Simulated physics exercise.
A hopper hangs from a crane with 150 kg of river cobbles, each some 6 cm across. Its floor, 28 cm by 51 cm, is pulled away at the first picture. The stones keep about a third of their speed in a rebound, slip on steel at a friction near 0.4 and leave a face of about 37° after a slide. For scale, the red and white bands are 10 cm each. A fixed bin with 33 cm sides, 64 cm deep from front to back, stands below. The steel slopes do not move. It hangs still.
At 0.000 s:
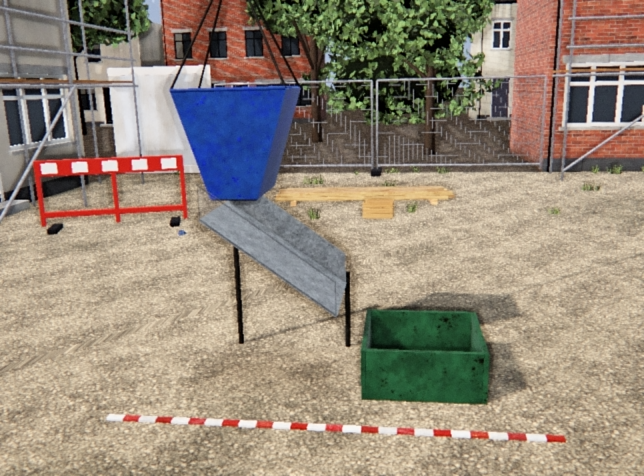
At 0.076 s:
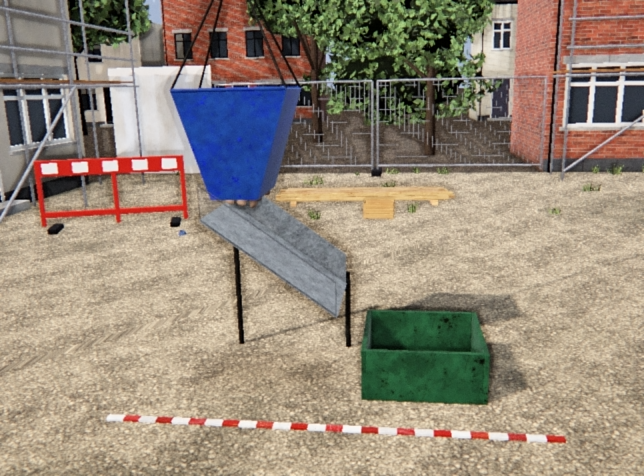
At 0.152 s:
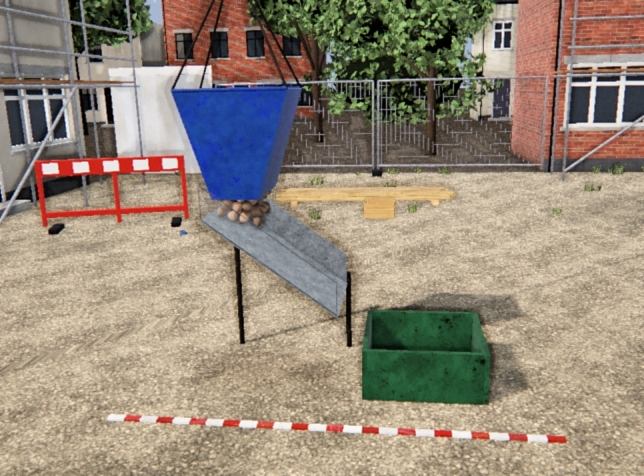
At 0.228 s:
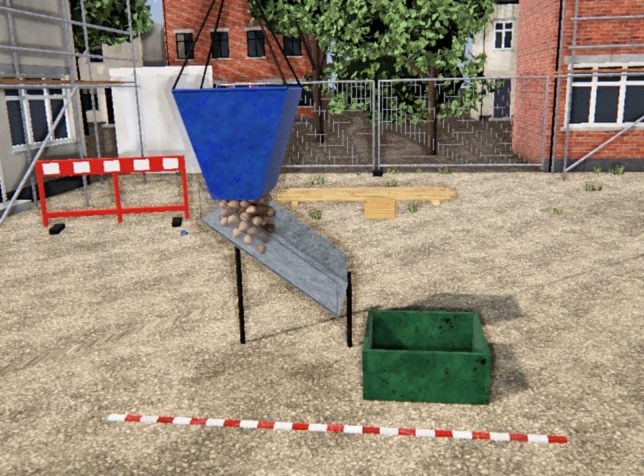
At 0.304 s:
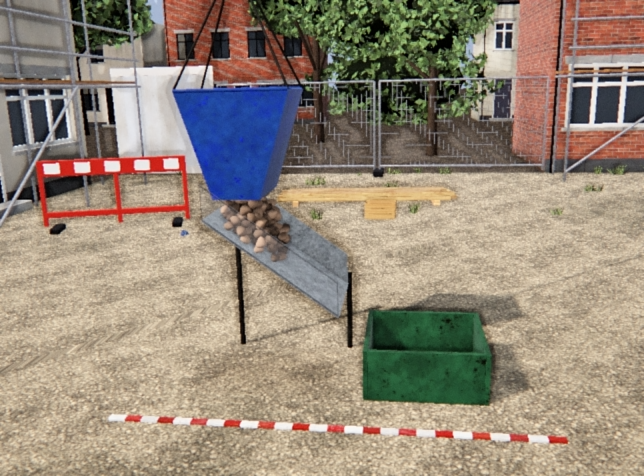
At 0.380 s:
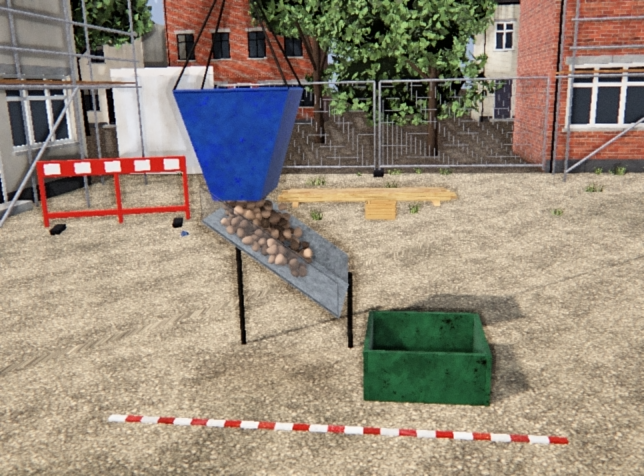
On a building site, round stones drop from a blue hopper and slide down a grey chute.
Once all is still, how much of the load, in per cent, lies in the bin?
Roughly 99 per cent ends in the bin.
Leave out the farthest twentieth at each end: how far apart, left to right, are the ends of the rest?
About 60 cm.
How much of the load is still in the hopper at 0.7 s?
About 30 per cent.
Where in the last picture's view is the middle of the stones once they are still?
Their middle is at about (415, 354).
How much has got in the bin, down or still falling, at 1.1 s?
Some 40 per cent.
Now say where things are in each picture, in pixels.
The outlet is at (233, 191); nothing has dropped yet, in the first picture.
The outlet is at (234, 191); 5 % is out, in the second picture.
Outlet at (234, 191), the stream shows down to (249, 215); 90 % still inside, in the third picture.
Outlet at (235, 191), the stream shows down to (266, 234); 80 % still inside, in the fourth picture.
Outlet at (235, 192), the stream shows down to (280, 249); 72 % still inside, in the fifth picture.
Outlet at (236, 192), the stream shows down to (301, 265); 63 % still inside, in the sixth picture.
After 0.7 s, 31 % in the hopper, 55 % on the steel, 8 % falling or lying left of the bin, 6 % falling or lying in the bin; the stones farthest right are at (407, 357).
After 1.1 s, 0 % in the hopper, 52 % on the steel, 9 % falling or lying left of the bin, 39 % falling or lying in the bin; the stones farthest right are at (473, 362).
After 1.7 s, 0 % in the hopper, 7 % on the steel, 5 % falling or lying left of the bin, 88 % falling or lying in the bin, 1 % falling or lying beside or right of the bin; the stones farthest right are at (474, 360).
After 2.6 s, 0 % in the hopper, 99 % falling or lying in the bin, 1 % falling or lying beside or right of the bin; the stones farthest right are at (472, 356).
After 4.5 s, 0 % in the hopper, 99 % in the bin, 1 % beside or right of the bin; the stones farthest right are at (472, 356).
